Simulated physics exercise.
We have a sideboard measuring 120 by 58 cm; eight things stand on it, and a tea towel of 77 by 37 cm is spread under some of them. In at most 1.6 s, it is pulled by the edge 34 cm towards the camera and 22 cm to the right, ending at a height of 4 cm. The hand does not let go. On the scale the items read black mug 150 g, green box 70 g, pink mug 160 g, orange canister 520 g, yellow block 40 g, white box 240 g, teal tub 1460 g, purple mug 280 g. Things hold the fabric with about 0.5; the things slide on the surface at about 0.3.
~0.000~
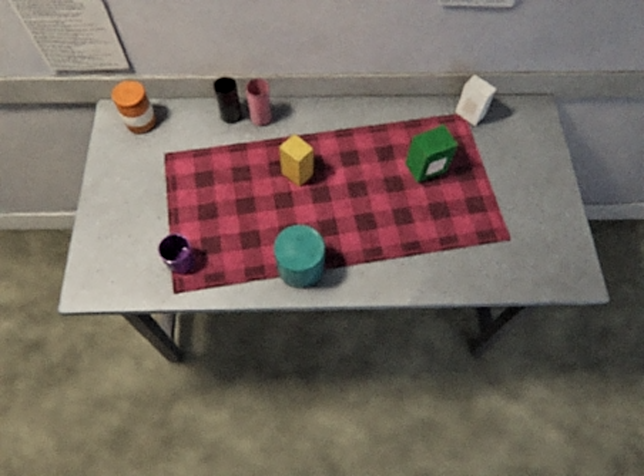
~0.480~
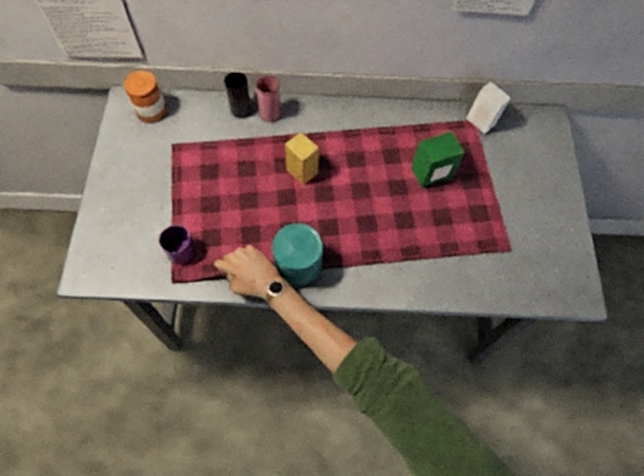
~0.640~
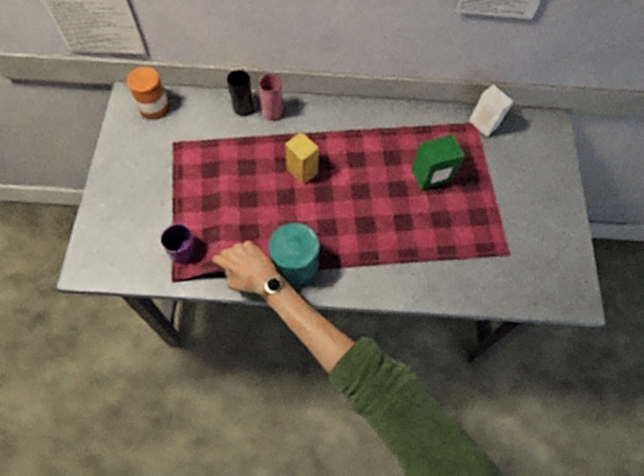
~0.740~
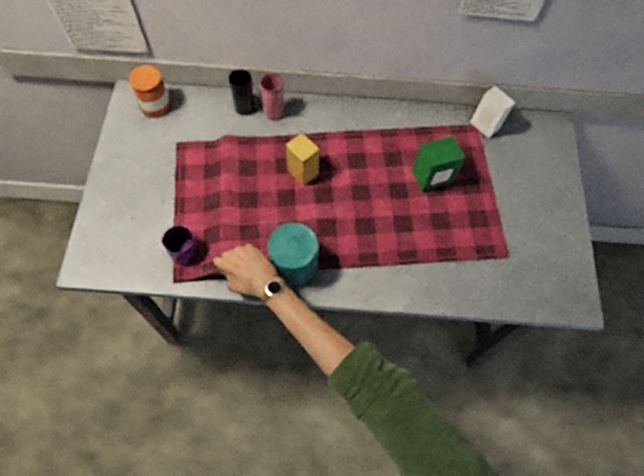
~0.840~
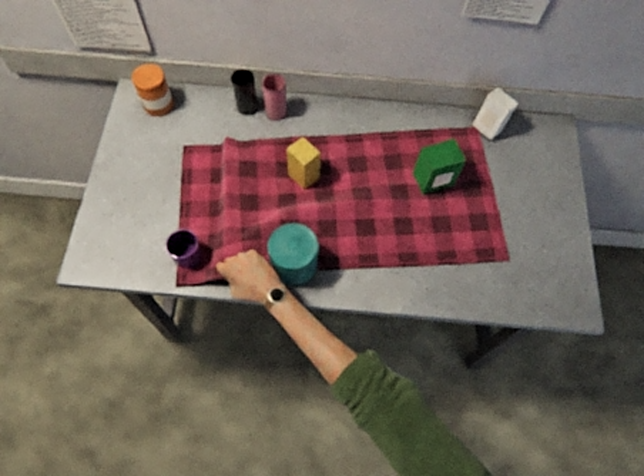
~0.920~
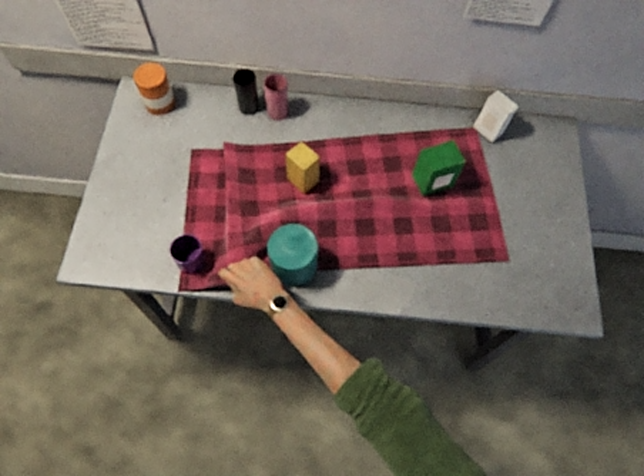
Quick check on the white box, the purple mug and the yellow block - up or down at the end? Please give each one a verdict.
White box up, purple mug down, yellow block down.
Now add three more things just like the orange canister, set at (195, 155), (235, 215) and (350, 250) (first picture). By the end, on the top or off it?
Going through the three spots as listed: Ends up off the top, ends up off the top and ends up off the top.
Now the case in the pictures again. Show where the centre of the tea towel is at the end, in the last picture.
Around (294, 320).
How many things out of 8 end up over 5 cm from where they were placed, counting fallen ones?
I count 4.
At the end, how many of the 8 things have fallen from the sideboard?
All told, 3.
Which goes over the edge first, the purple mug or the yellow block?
The purple one leads the way.
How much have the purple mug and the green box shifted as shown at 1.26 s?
Purple mug 15 cm, green box 8 cm.
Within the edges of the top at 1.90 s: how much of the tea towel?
Roughly 50%.
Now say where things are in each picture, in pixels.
White box (481, 86); purple mug (174, 248); yellow block (296, 147); tea towel corners (174, 294) (164, 154) (510, 240), in the first picture.
White box (495, 94); tea towel corners (172, 144) (511, 251); grip (229, 275), in the second picture.
Purple mug (176, 238); teal tub (294, 245); tea towel corners (173, 142) (509, 255); grip (227, 271), in the third picture.
Purple mug (178, 239); tea towel corners (177, 143) (509, 257); grip (228, 273), in the fourth picture.
Purple mug (182, 243); yellow block (304, 151); tea towel corners (184, 146) (509, 261); grip (230, 279), in the fifth picture.
White box (502, 103); purple mug (185, 248); yellow block (303, 155); tea towel corners (192, 149) (509, 261); grip (233, 285), in the sixth picture.
By 1.3 s, 95 % of the tea towel is still over the top; purple mug 16 cm off its start, yellow block 11 cm off its start, green box 8 cm off its start.
By 1.6 s, 65 % of the tea towel is still over the top; purple mug over the edge, yellow block 30 cm off its start, green box 30 cm off its start.
By 1.9 s, 50 % of the tea towel is still over the top; yellow block 43 cm off its start at (229, 331), purple mug over the edge, teal tub over the edge.
By 2.2 s, 45 % of the tea towel is still over the top; yellow block over the edge, purple mug over the edge, teal tub over the edge.
By 3.8 s, 45 % of the tea towel is still over the top; yellow block over the edge, purple mug over the edge, white box 0 cm off its start at (500, 105), teal tub over the edge.
